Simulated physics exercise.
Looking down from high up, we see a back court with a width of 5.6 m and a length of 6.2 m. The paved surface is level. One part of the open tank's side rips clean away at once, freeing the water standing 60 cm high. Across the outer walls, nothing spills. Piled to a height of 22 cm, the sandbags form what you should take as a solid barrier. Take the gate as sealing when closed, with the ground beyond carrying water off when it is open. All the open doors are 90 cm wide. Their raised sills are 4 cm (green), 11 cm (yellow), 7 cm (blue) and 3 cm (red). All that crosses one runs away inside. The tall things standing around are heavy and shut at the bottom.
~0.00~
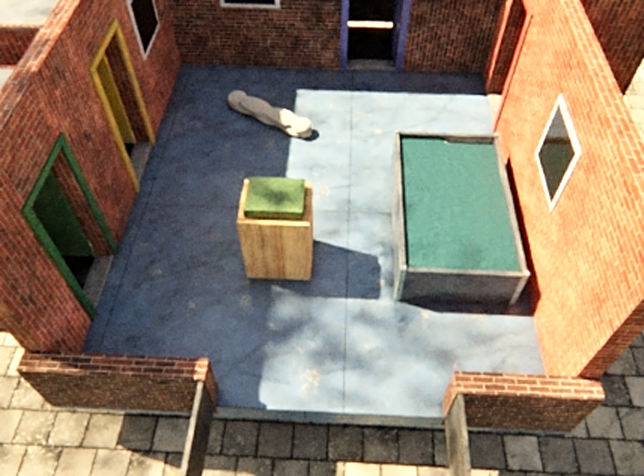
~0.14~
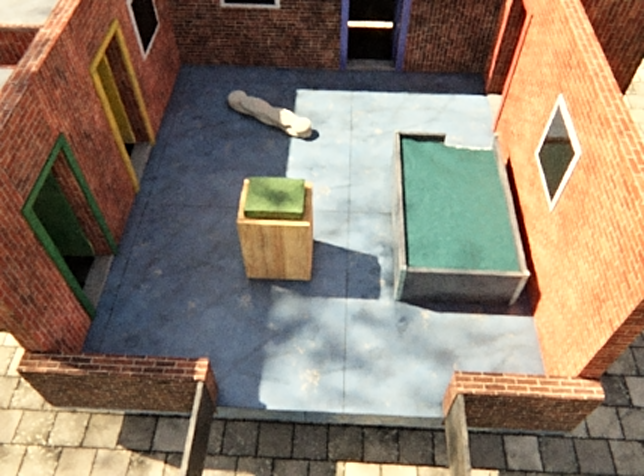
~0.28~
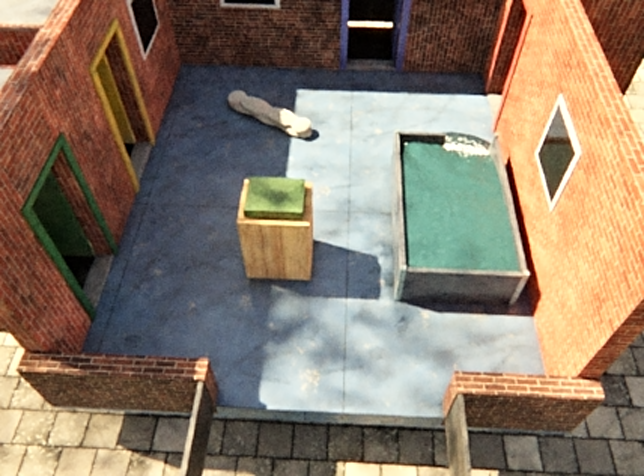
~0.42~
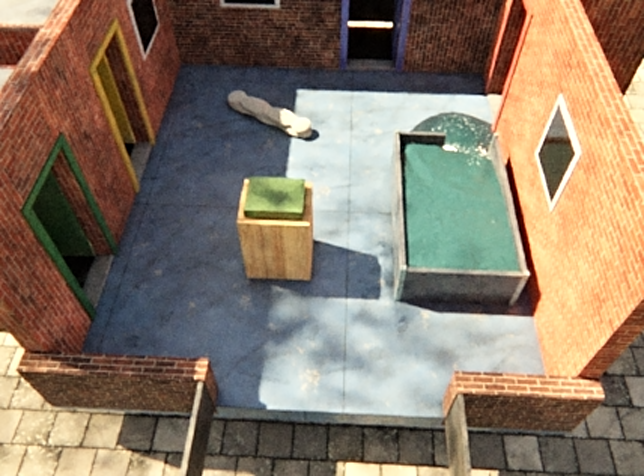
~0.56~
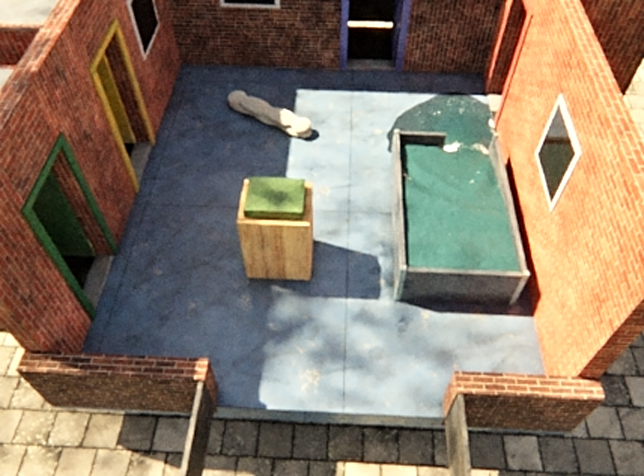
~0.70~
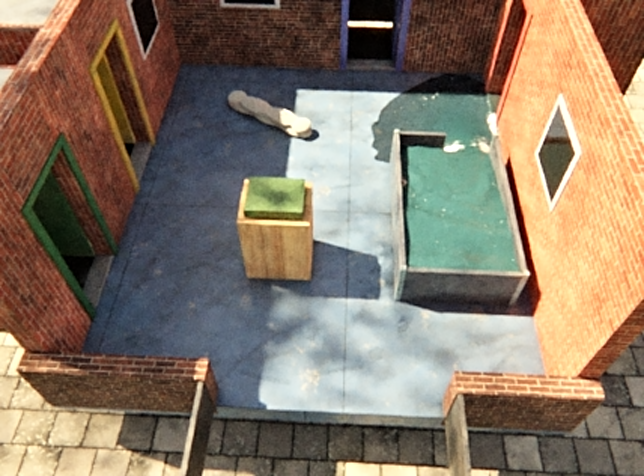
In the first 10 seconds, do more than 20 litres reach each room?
At the green door, not that much; at the yellow door, not that much; at the blue door, more than that; at the red door, more than that.
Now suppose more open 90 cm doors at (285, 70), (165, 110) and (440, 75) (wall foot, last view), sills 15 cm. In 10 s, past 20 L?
Result in order - not enough, not enough, more than that.
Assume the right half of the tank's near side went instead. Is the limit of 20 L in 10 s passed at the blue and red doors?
Against the limit, the blue door stays within it and the red door stays within it.
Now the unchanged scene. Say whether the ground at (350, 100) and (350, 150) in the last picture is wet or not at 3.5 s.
Soaked, untouched.
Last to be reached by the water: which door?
I'd say the green one.
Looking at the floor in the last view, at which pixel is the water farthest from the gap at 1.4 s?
Point: Roughly (365, 74).
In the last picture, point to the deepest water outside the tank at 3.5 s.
In the final picture, near (483, 78).
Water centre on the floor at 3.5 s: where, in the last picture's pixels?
Its balance point sits around (412, 162).
After 1.4 s water covers 15 % of the floor and is deepest (38 cm) near (483, 78); green door not reached, yellow door not reached, blue door 10 cm at the sill, 0 L in, red door 12 cm at the sill, 18 L in.
After 2.2 s water covers 20 % of the floor and is deepest (36 cm) near (486, 90); green door not reached, yellow door not reached, blue door 16 cm at the sill, 12 L in, red door 11 cm at the sill, 47 L in.
After 3.5 s water covers 30 % of the floor and is deepest (24 cm) near (483, 78); green door not reached, yellow door not reached, blue door 12 cm at the sill, 38 L in, red door 13 cm at the sill, 112 L in.
After 6.0 s water covers 55 % of the floor and is deepest (18 cm) near (179, 74); green door not reached, yellow door 4 cm at the sill, 0 L in, blue door 10 cm at the sill, 56 L in, red door 10 cm at the sill, 210 L in.
After 10.0 s water covers 90 % of the floor and is deepest (10 cm) near (477, 96); green door 2 cm at the sill, 0 L in, yellow door 4 cm at the sill, 0 L in, blue door 6 cm at the sill, 60 L in, red door 6 cm at the sill, 286 L in.
